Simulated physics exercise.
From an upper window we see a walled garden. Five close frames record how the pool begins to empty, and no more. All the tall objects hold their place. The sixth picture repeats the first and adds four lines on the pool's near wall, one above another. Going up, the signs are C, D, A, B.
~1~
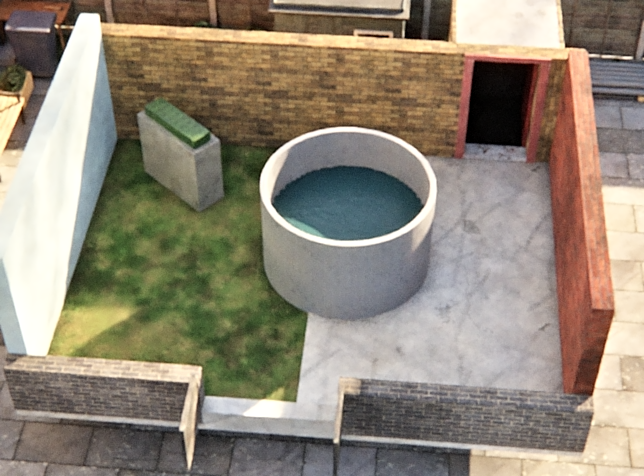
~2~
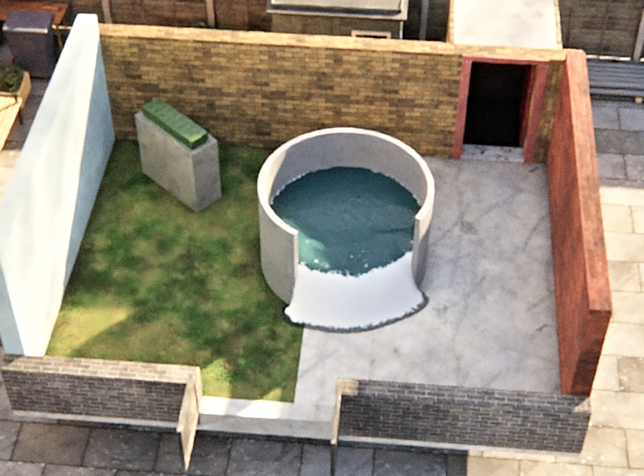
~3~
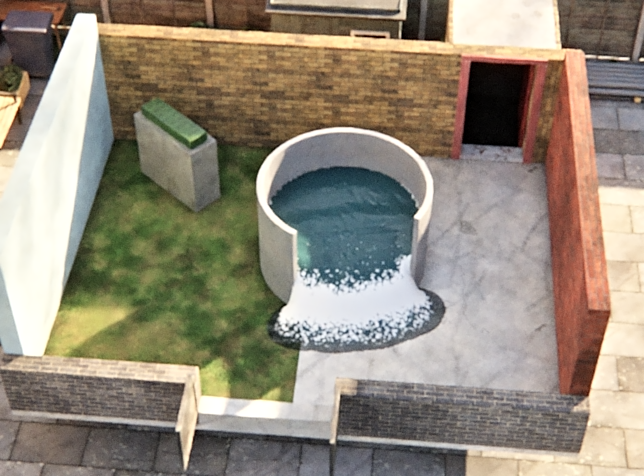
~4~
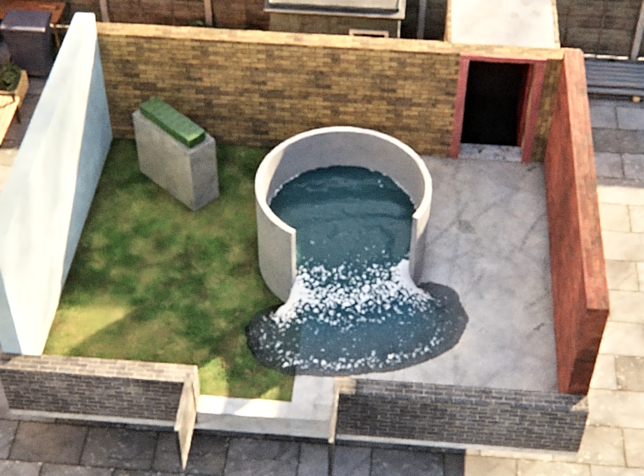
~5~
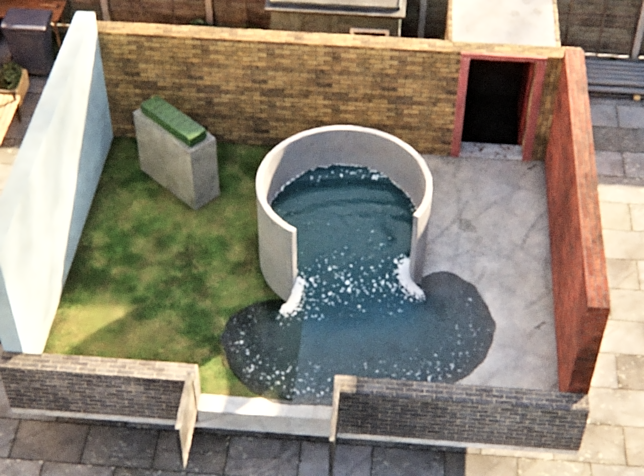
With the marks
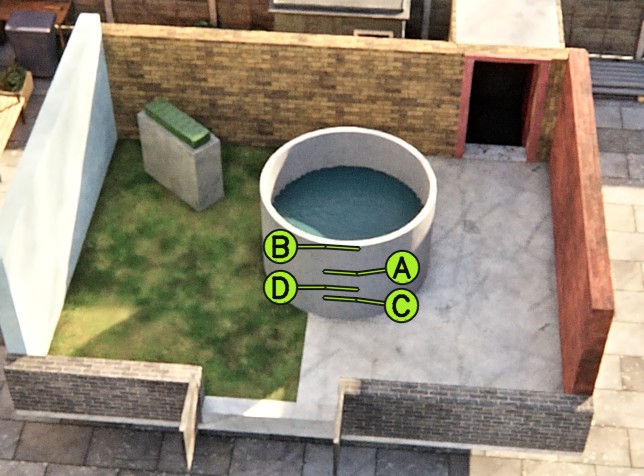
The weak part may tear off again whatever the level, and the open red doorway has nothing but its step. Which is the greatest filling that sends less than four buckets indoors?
Take C.
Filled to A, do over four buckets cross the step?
Yes.
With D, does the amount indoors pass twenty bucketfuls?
No, it does not.
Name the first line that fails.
D it is.
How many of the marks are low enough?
One of the four.
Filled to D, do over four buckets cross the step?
Yes, it does.
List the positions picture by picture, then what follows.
The first picture shows water in the pool at rest, its middle at (347, 218); foot of the red doorway at (494, 160); open gate at (270, 369).
In the second picture, 2 % of the ground under water, visible out to (287, 310).
In the third picture, 5 % of the ground under water, visible out to (274, 323).
In the fourth picture, 10 % of the ground under water, visible out to (460, 317).
In the fifth picture, 18 % of the ground under water, visible out to (484, 331).
In lime, A at (341, 272); B at (341, 247); C at (340, 298); D at (340, 288); from the bottom up C, D, A, B.
For line A, dozens of bucketfuls pour in.
For line B, dozens of bucketfuls pour in.
For line C, a bucket or two gets in.
For line D, about 8 bucketfuls get in.
